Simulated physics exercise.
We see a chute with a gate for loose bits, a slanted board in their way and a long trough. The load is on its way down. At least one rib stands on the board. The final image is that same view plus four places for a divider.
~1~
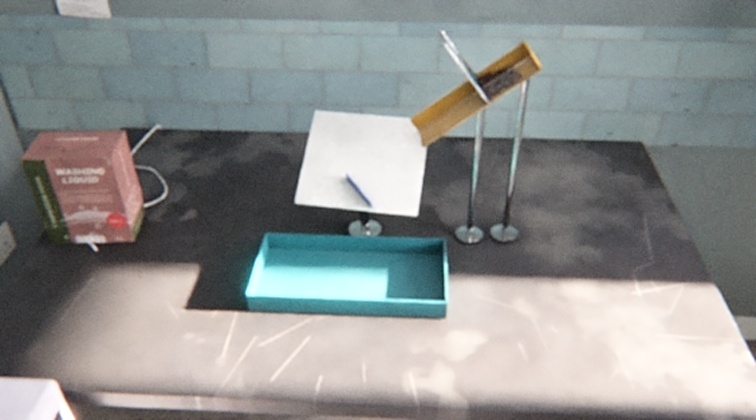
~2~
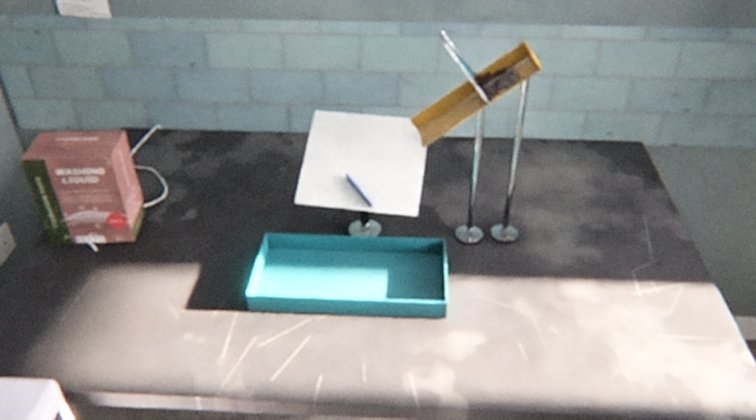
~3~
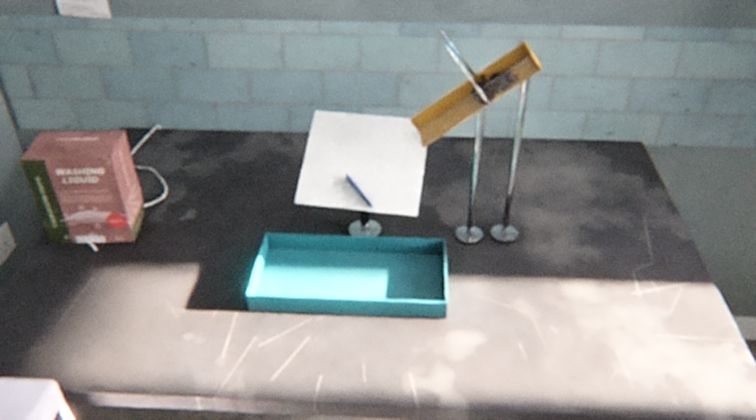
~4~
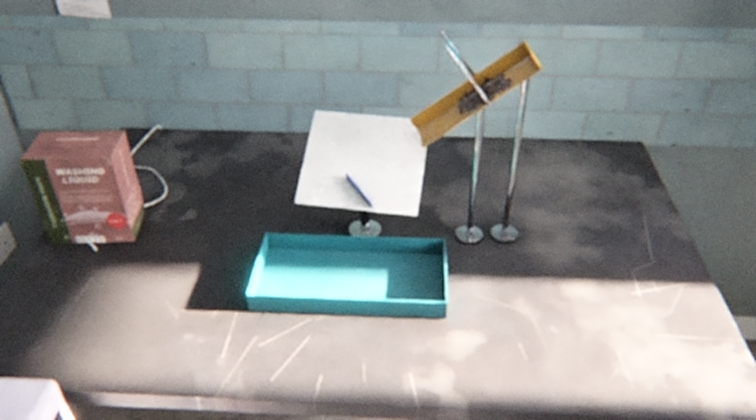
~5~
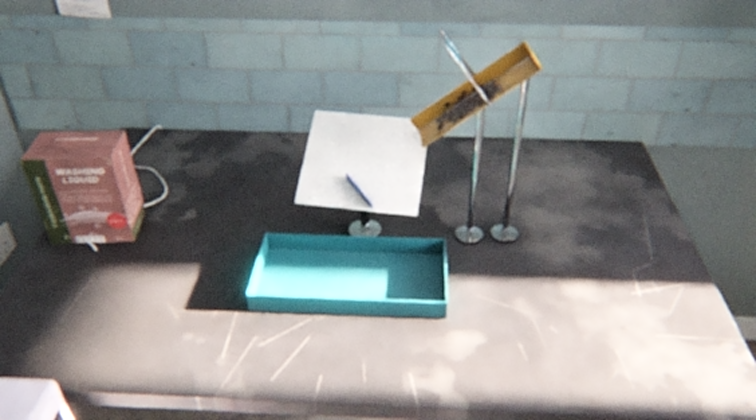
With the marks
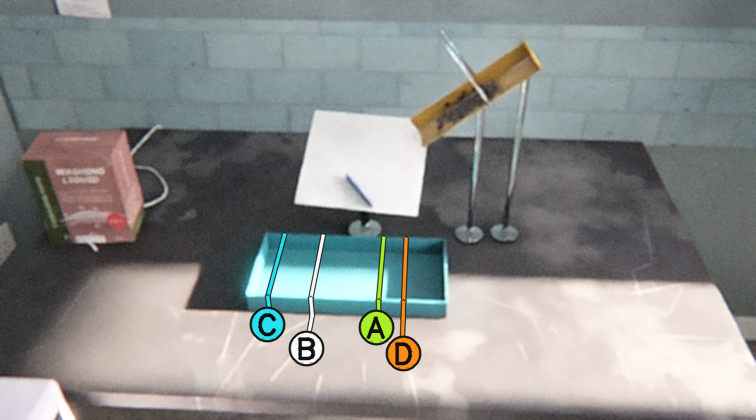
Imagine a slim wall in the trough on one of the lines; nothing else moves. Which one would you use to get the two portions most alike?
It is A.
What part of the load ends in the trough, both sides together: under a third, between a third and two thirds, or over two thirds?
Over two thirds.
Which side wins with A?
Right.
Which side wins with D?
The left side.
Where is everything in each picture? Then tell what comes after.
In the first picture, load behind the gate at (497, 81), chocolate balls; lip of the chute at (421, 140), sloping fairly steeply.
In the second picture, middle of the board at (364, 161), tilted fairly steeply; middle of its low edge at (355, 209); of its high edge at (372, 115).
In the third picture, front corners of the trough at (247, 295) and (447, 302), empty; front of the load at (474, 93).
In the fourth picture, middle of the load at (481, 90); its front at (459, 106), about a third of the way to the lip; rib from (346, 173) to (371, 204).
In the fifth picture, middle of the load at (467, 100); its front at (438, 120), about two thirds of the way to the lip.
On the marked copy, line A crosses the front rim at (378, 300); line B crosses the front rim at (310, 297); line C crosses the front rim at (267, 295); line D crosses the front rim at (403, 301).
If A is chosen, of what is caught, about a quarter on the left of the divider, most on the right.
If B is chosen, of what is caught, a small part on the left of the divider, nearly all on the right.
If C is chosen, of what is caught, a stray few on the left of the divider, nearly all on the right.
If D is chosen, of what is caught, most on the left of the divider, a small part on the right.
